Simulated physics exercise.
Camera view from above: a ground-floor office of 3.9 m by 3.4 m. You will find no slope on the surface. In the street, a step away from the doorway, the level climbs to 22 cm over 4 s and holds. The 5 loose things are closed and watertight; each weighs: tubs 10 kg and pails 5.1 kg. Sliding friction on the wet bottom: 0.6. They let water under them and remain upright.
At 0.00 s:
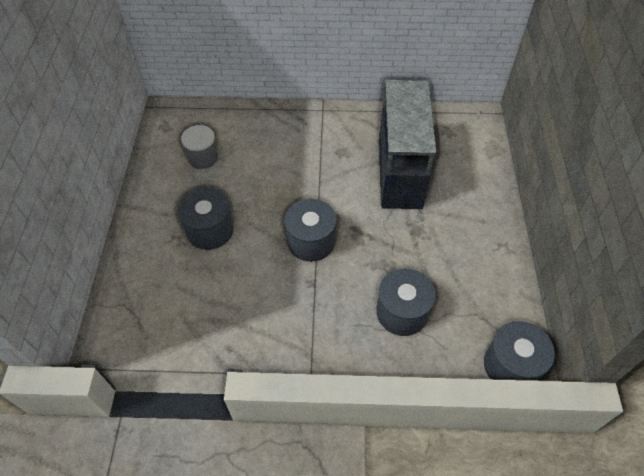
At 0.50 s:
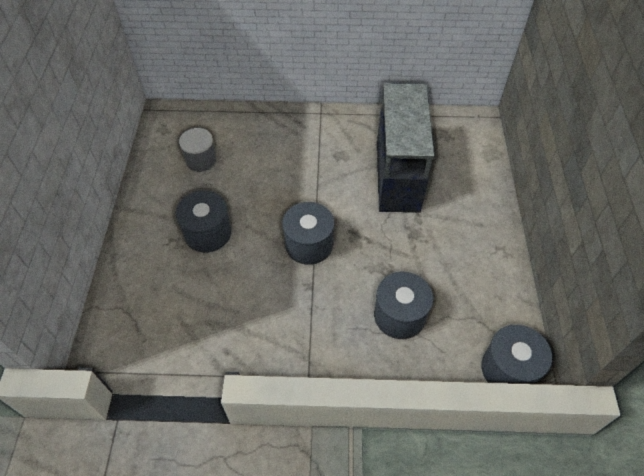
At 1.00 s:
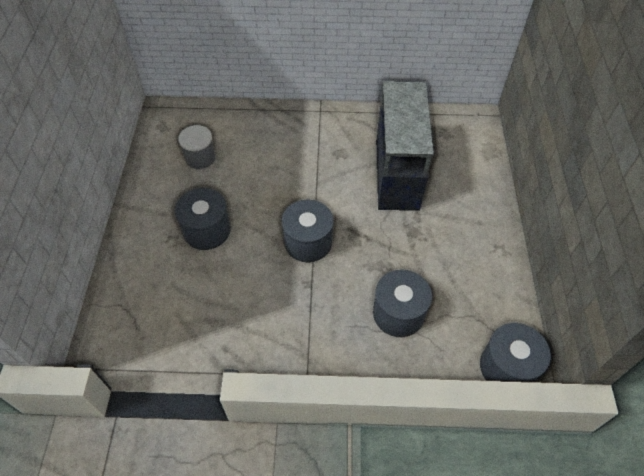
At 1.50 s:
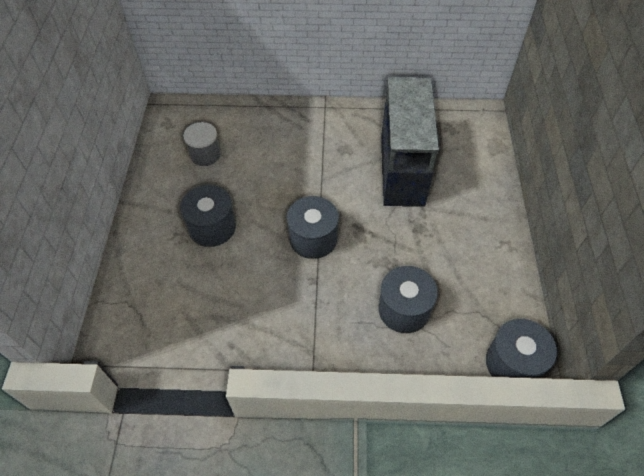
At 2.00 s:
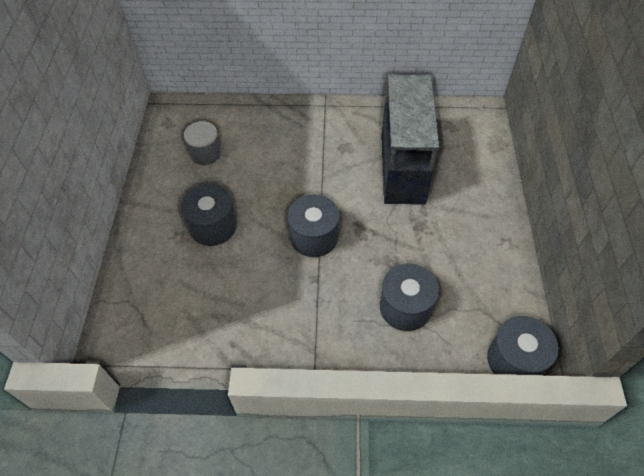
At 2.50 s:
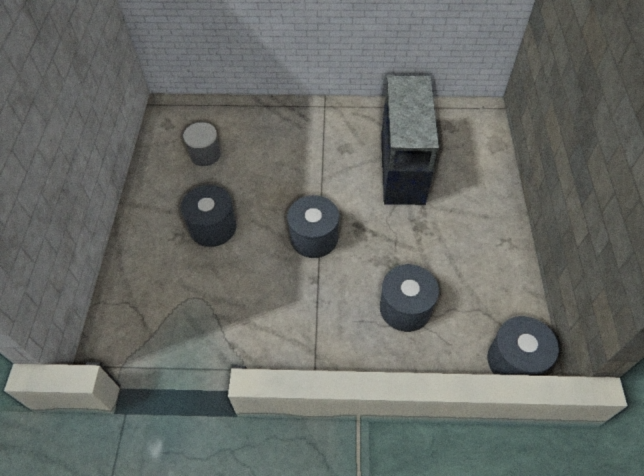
Greenish water spreads across the ground outside the low wall, then enters through the doorway gap.
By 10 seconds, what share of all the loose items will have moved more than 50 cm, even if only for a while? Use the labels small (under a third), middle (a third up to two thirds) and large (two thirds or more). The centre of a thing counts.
Middle.
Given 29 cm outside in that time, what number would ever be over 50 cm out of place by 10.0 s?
In that case the number is 3.
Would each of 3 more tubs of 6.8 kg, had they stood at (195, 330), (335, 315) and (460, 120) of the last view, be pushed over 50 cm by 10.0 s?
One: Beyond it. Two: Within it. Three: Beyond it.
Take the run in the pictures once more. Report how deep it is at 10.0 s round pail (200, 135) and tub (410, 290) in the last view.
First roughly 10 cm, second roughly 4 cm.
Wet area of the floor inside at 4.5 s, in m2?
Wet area: Approx. 5.5 m2.
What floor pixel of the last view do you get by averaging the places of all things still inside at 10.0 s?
The average lands around (437, 211).
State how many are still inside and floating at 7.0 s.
2 at that moment.
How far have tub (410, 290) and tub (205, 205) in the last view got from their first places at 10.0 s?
They sit 5 cm and 300 cm away, in the order given.
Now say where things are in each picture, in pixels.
The first frame shows a tub at (407, 293) rests on the ground; a tub at (204, 208), on the bottom; 0.0 m2 under water; 0 of 5 have shifted.
The second frame shows a tub at (405, 296), on the bottom; a tub at (201, 210), on the bottom; 0.0 m2 under water; 0 of 5 have shifted.
The third frame shows a tub at (404, 294) rests on the ground; a tub at (201, 208), on the bottom; 0.0 m2 under water; 0 of 5 have shifted.
The fourth frame shows a tub at (409, 290) rests on the ground; a tub at (206, 205), on the bottom; water covers 0.0 m2; 0 of 5 have shifted.
The fifth frame shows a tub at (410, 288) rests on the ground; a tub at (207, 204), on the bottom; 0.0 m2 under water; 0 of 5 have shifted.
The sixth frame shows a tub at (410, 288), on the bottom; a tub at (206, 205), on the bottom; water covers 0.5 m2; 0 of 5 have shifted.
After 3.5 s 0 of 5 are over 50 cm from their spots; 0 afloat.
After 4.5 s 0 of 5 are over 50 cm from their spots; 0 afloat.
After 7.0 s 1 of 5 are over 50 cm from their spots; 2 afloat.
After 10.0 s 2 of 5 are over 50 cm from their spots, and 2 have been at some point; 3 afloat.
